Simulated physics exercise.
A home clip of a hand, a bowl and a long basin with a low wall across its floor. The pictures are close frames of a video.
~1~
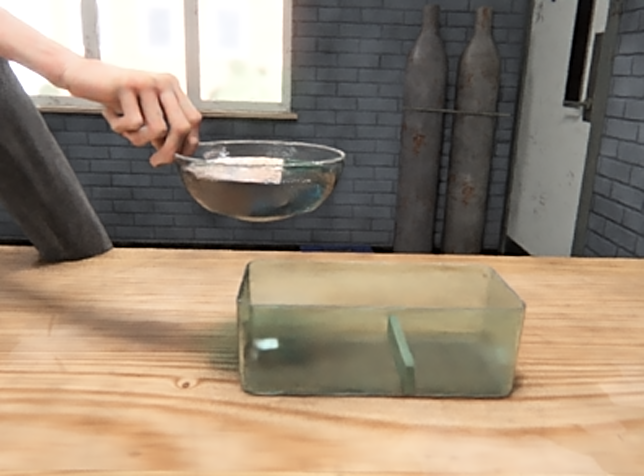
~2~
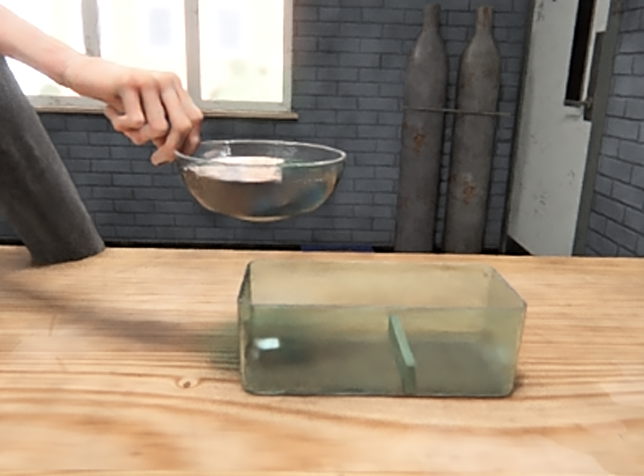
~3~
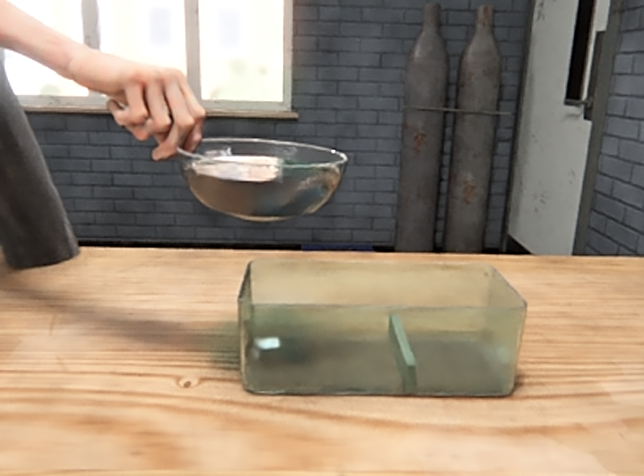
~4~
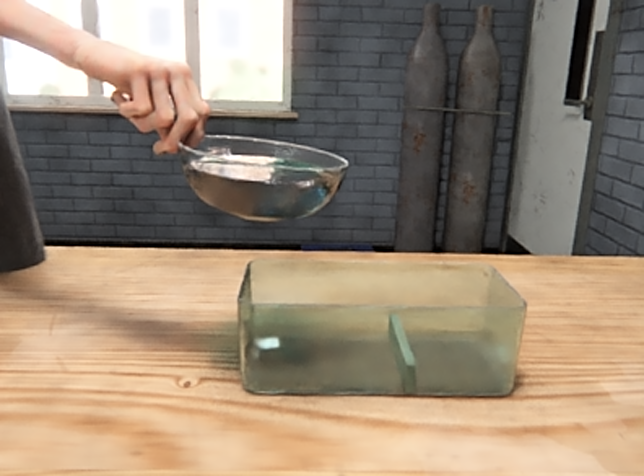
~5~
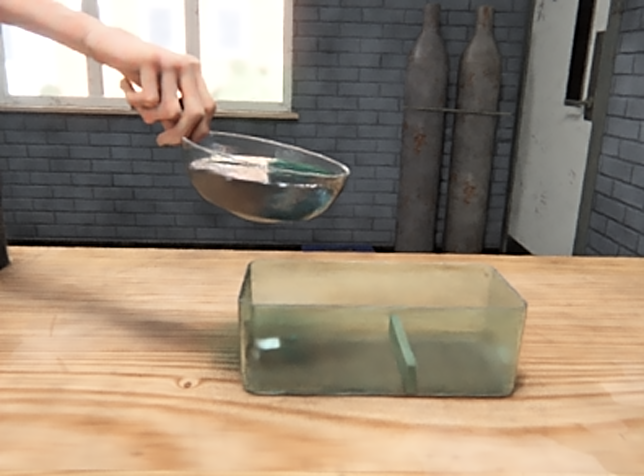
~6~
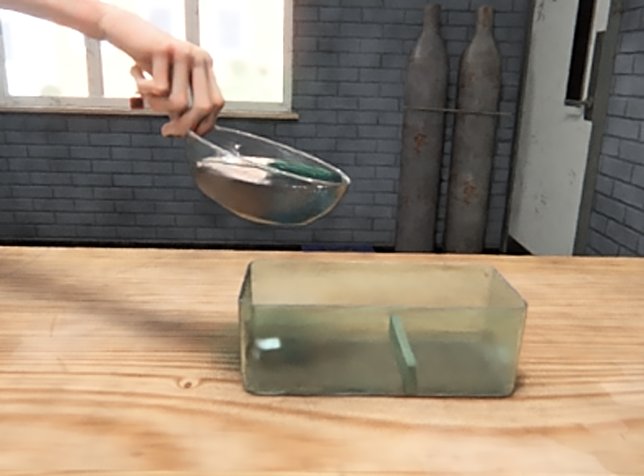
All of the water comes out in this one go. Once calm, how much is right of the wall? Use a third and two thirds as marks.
In the end less than a third is right of the wall.
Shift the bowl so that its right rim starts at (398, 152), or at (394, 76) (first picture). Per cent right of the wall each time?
Near 55 % and 55 %.
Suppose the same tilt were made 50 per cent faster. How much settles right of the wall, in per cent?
Close to 30 per cent.
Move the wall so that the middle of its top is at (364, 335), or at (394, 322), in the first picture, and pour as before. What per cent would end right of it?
The first gives 60 %, the second 15 %.
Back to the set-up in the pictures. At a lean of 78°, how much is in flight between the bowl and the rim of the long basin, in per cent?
Close to 35 per cent.
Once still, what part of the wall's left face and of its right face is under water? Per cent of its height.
The left part 70 per cent, the right part 30.
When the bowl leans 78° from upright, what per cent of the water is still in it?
Roughly 20 in a hundred.
A moment on, the bowl is tipped on its side and 21 per cent is still to pour, 36 is left of the wall and 9 right of it.
Next, the bowl is tipped right over and 0 per cent is still to pour, 74 is left of the wall and 18 right of it.
Then the bowl is tipped right over and 0 per cent is still to pour, 72 is left of the wall and 23 right of it.
Later the bowl is tipped right over and 0 per cent is still to pour, 71 is left of the wall and 23 right of it.
At rest 71 per cent lies left of the wall, 23 right of it and 6 outside.
